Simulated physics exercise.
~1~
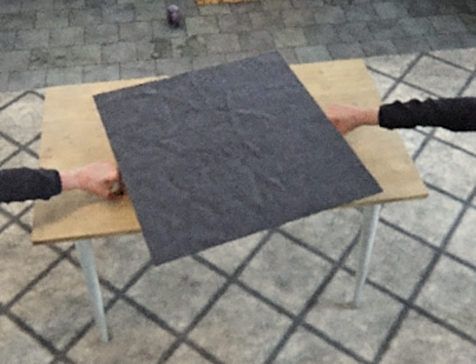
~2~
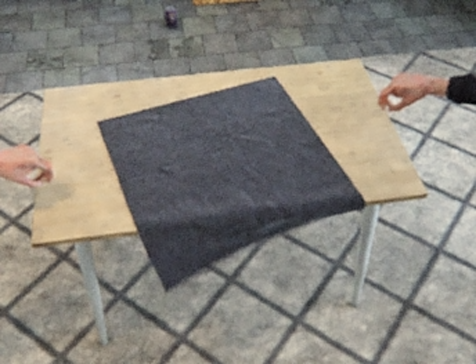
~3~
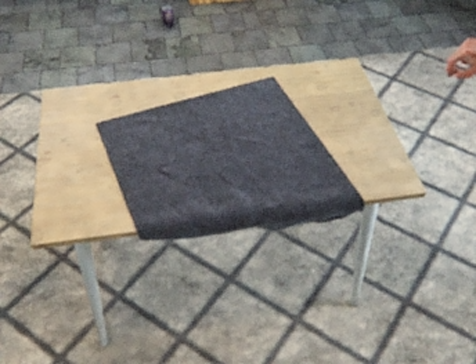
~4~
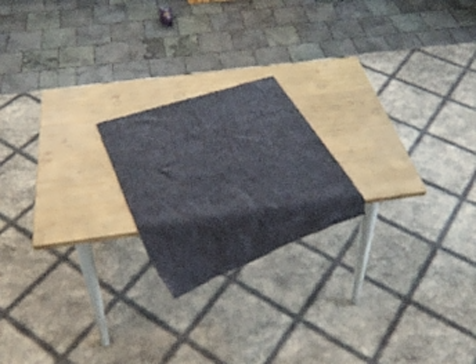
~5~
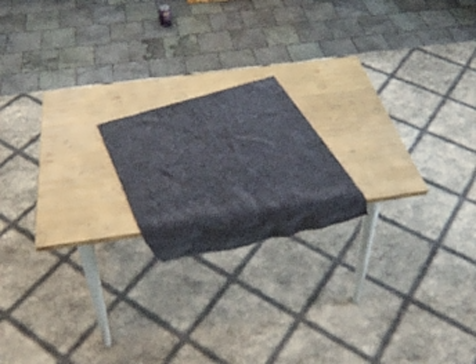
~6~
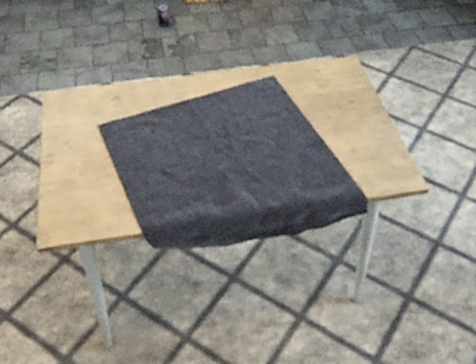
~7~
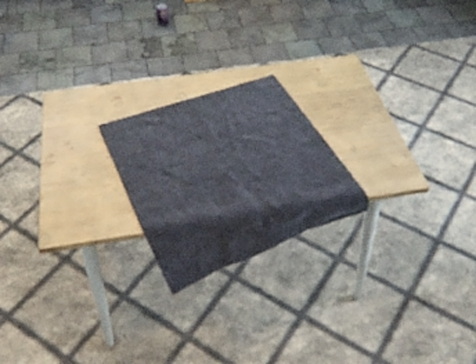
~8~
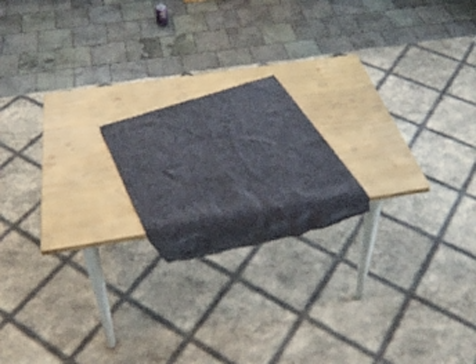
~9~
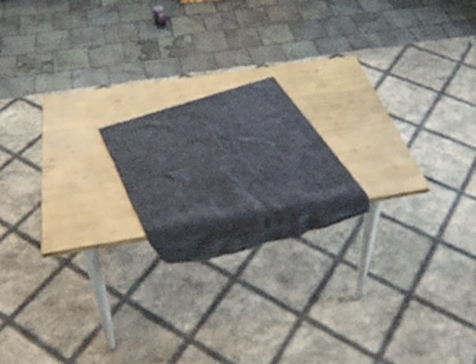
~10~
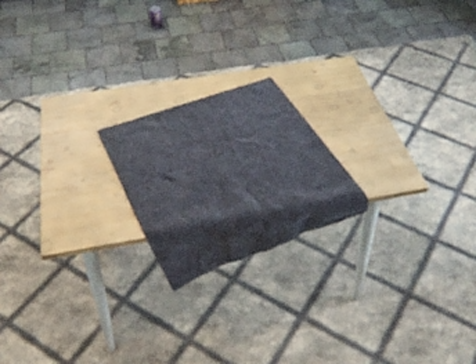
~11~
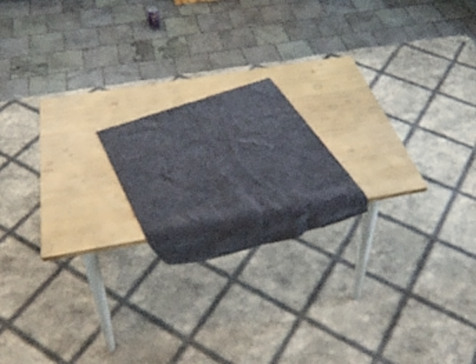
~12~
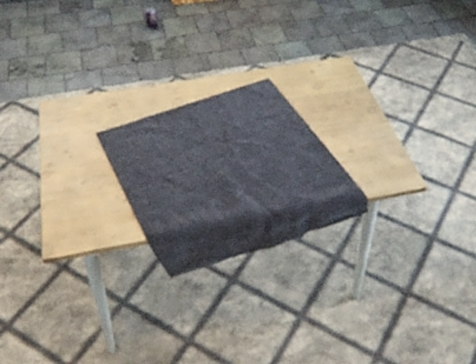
The video shows two hands holding a dark grey cloth flat above a wooden table and letting go, so it drops onto the top with one part hanging over the front edge. The hands withdraw, the overhanging part swings back and forth, and the cloth stays on the table.
